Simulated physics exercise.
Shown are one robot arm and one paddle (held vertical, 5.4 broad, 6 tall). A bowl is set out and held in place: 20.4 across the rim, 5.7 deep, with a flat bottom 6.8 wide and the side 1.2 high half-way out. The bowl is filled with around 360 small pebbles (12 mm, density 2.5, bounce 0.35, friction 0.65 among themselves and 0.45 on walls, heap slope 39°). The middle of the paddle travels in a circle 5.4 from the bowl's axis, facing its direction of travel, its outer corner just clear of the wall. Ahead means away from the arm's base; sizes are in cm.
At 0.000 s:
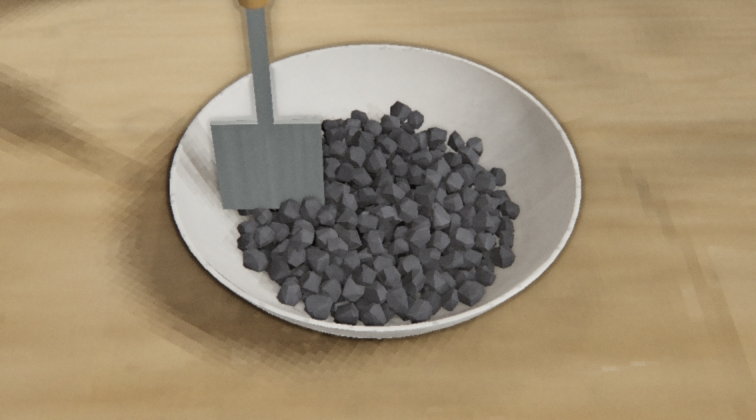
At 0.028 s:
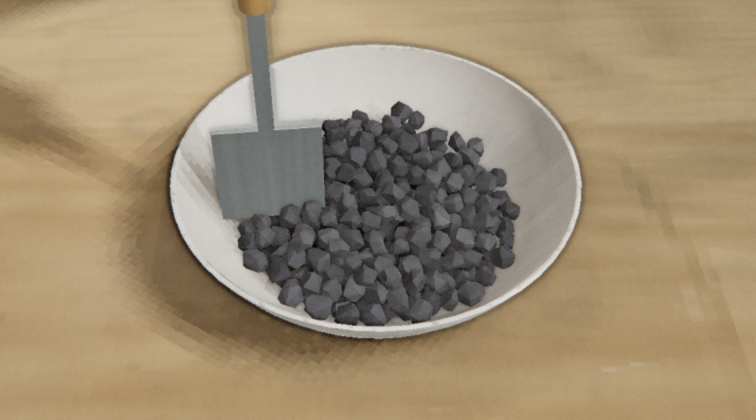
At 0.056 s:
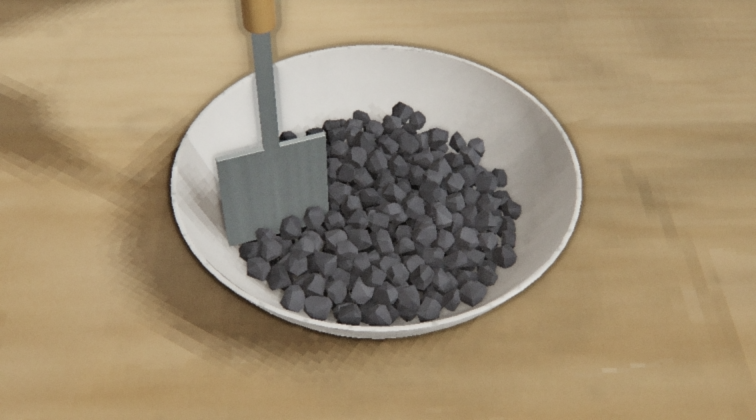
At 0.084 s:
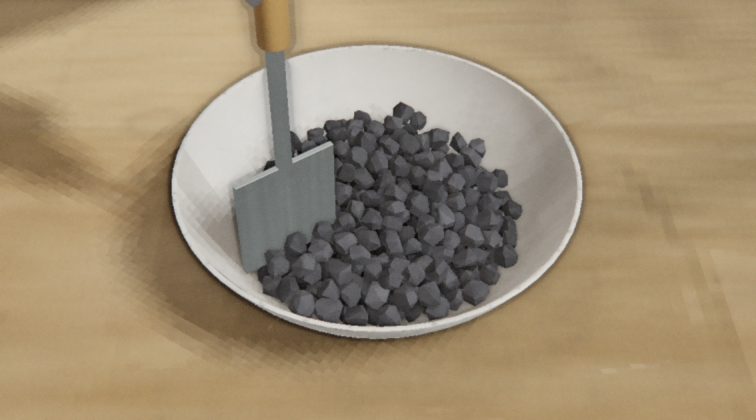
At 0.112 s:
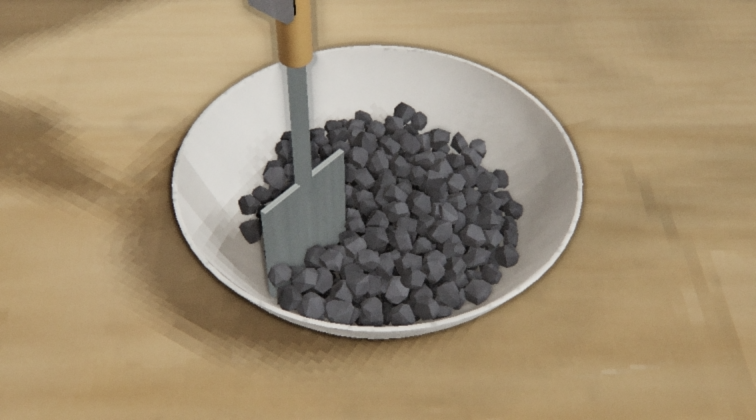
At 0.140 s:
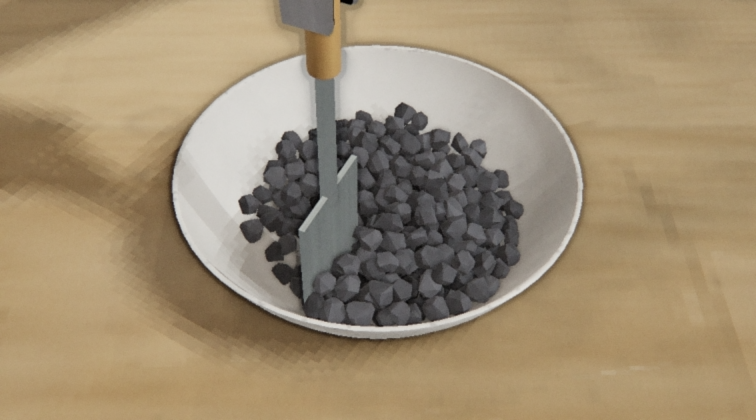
Flat metal paddle with a wooden handle sweeping and turning through dark pebbles along the left side of a white bowl, nudging them aside.
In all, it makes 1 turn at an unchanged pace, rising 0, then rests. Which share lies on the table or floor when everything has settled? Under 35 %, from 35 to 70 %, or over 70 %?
Under 35 %.
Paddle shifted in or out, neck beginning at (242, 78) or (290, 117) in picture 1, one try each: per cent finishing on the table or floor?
Near 5 and 25 in a hundred, one try each.
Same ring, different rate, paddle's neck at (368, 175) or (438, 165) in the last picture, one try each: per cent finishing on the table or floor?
So, roughly 35 percent the first time and 40 percent the second.
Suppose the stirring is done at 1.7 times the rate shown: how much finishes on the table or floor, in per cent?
About 40 per cent.
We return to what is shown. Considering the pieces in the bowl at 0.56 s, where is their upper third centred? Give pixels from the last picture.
Near (286, 126).
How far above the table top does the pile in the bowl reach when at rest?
Height: Roughly 7.0 cm.
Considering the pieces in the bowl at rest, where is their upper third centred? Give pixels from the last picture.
In the final view it lies around (288, 248).
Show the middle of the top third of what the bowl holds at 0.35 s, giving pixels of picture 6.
Around (479, 144).
After 0.35 s, 179° round, highest piece 8 above the table; 344 in the bowl, 5 on the table or floor, 8 in flight or on the tool.
After 0.56 s, 292° round, highest piece 8 above the table; 304 in the bowl, 41 on the table or floor, 12 in flight or on the tool.
After 0.87 s, 0° round, highest piece 7 above the table; 279 in the bowl, 78 on the table or floor.
After 1.57 s, 0° round, highest piece 6 above the table; 279 in the bowl, 78 on the table or floor.
At rest, 279 in the bowl, 78 on the table or floor. That is 22 % on the table or floor.
